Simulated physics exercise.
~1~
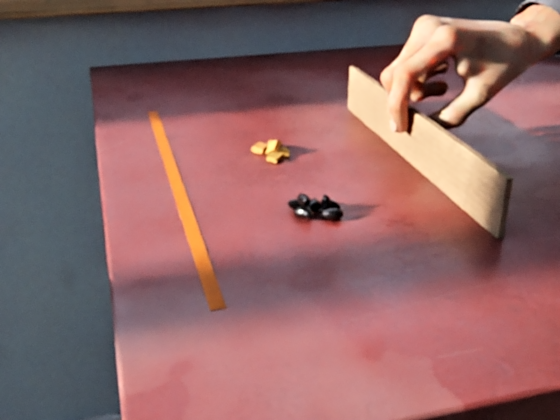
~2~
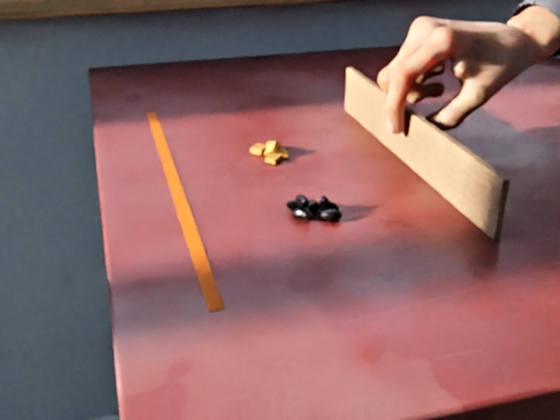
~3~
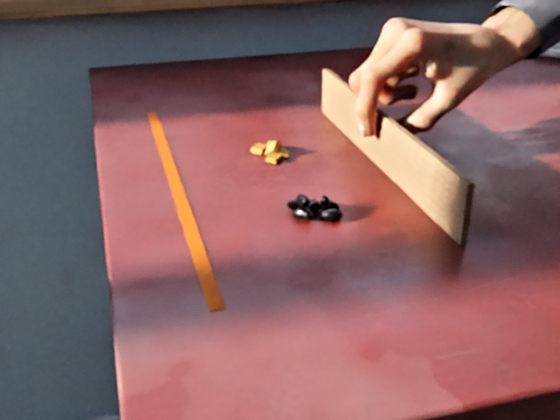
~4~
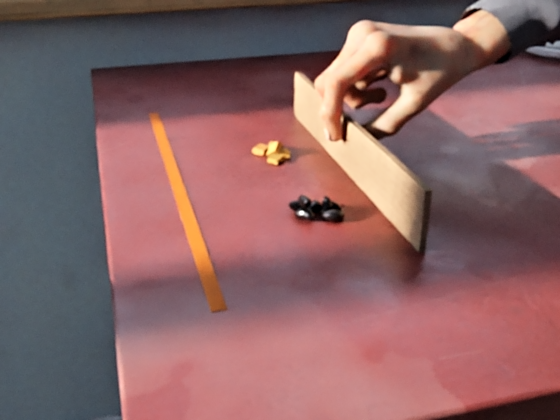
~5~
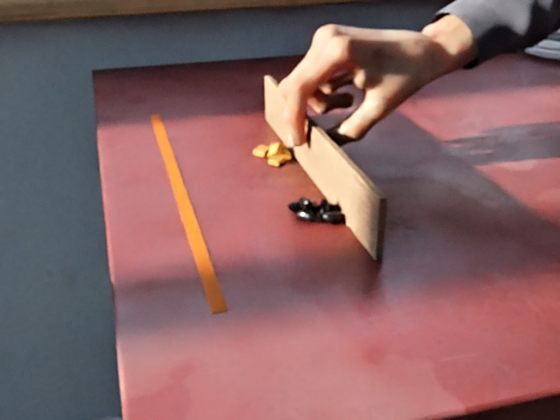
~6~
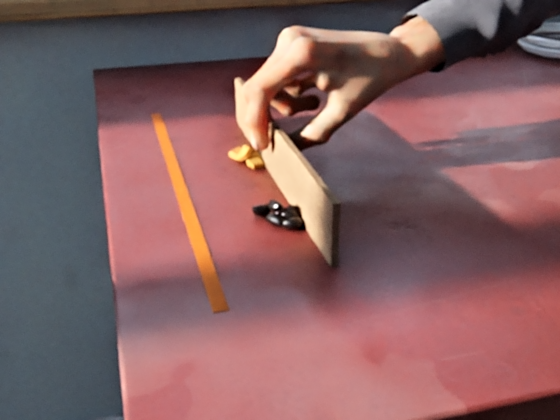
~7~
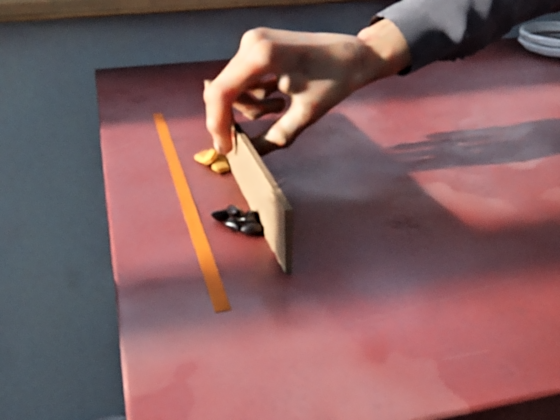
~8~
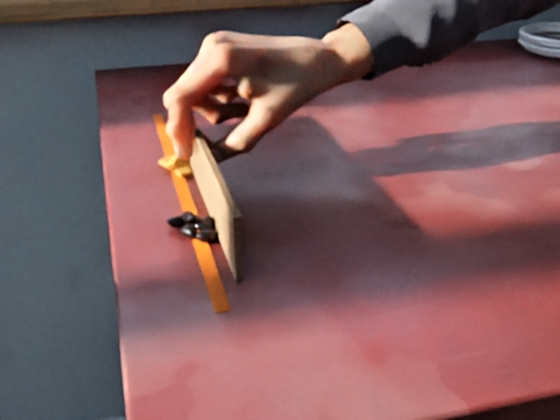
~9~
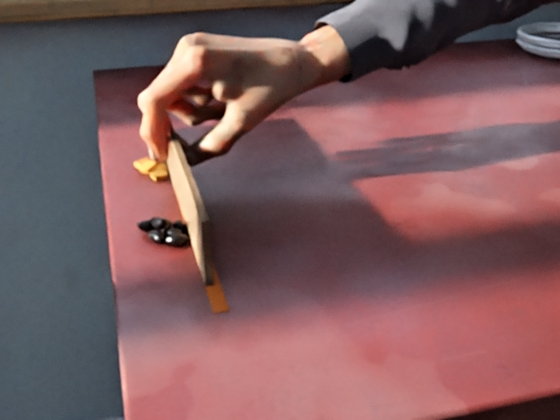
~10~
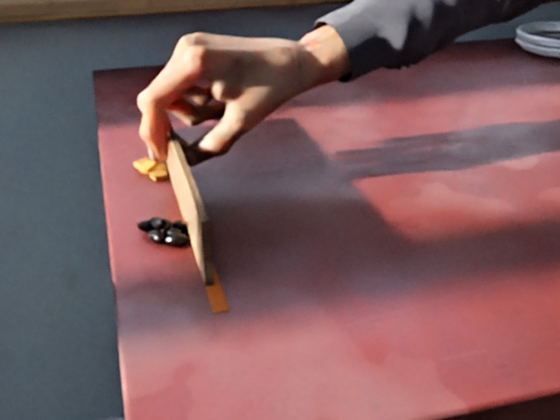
Hand sliding an upright piece of card leftwards across a red table, pushing black and yellow bits past orange tape, then stopping.
